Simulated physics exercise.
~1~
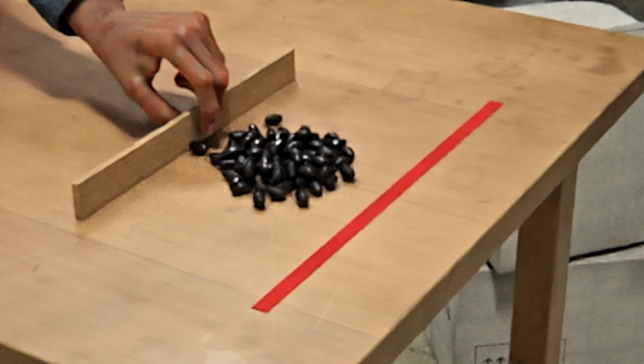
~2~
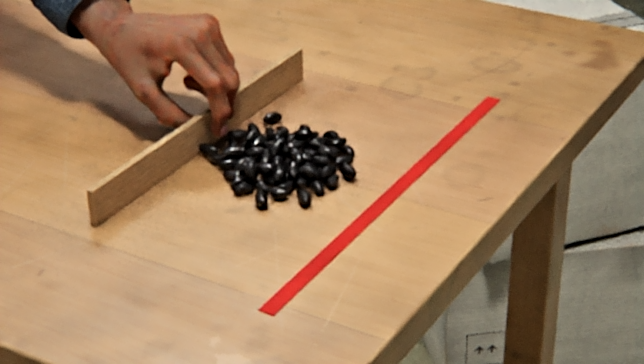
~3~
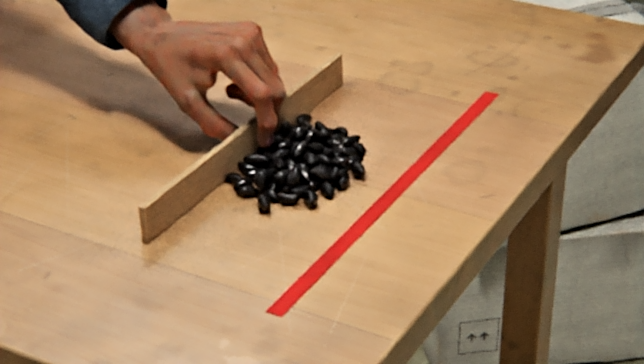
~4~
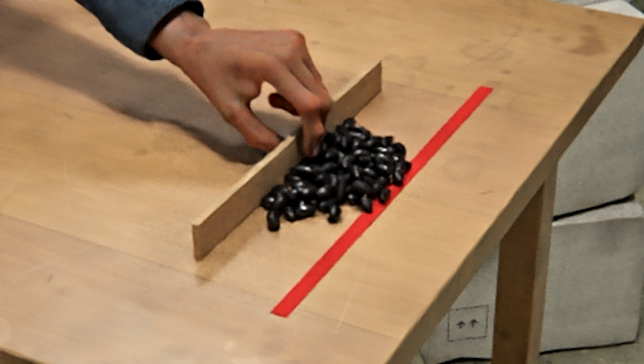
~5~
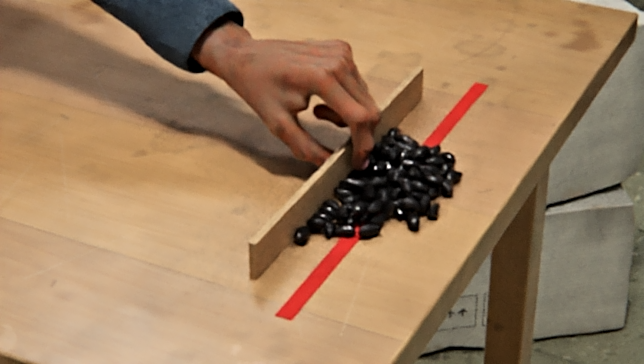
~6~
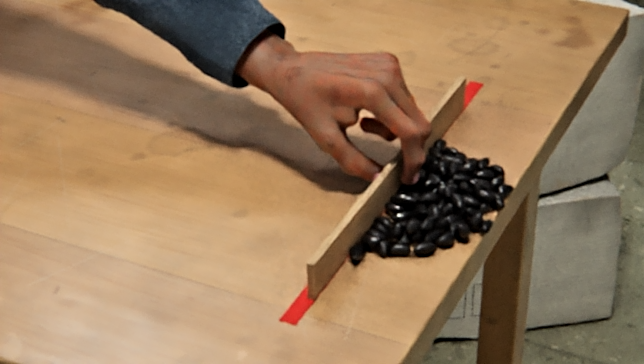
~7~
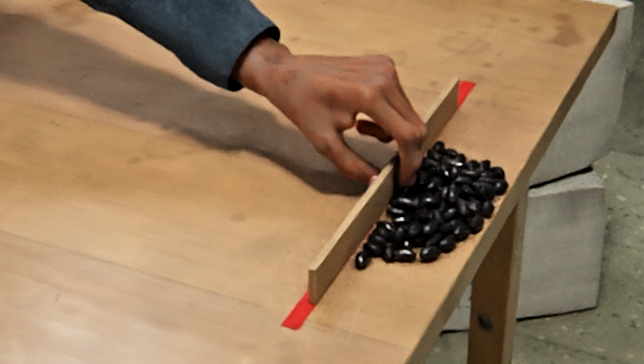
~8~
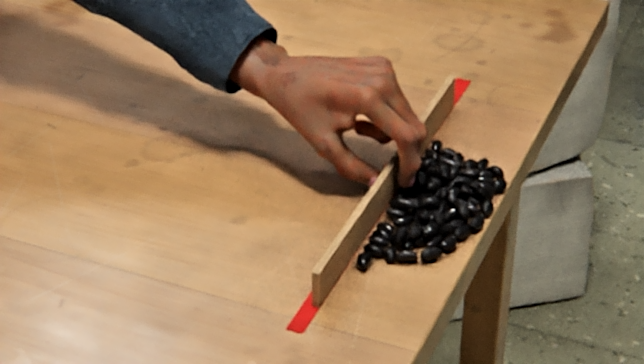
We see a hand push a heap of glossy black bean-like pieces rightward across a wooden table with an upright strip of card, over a red tape line. The card stops on the tape and stays there, with the heap bunched beyond it, its front reaching slightly over the table's edge.
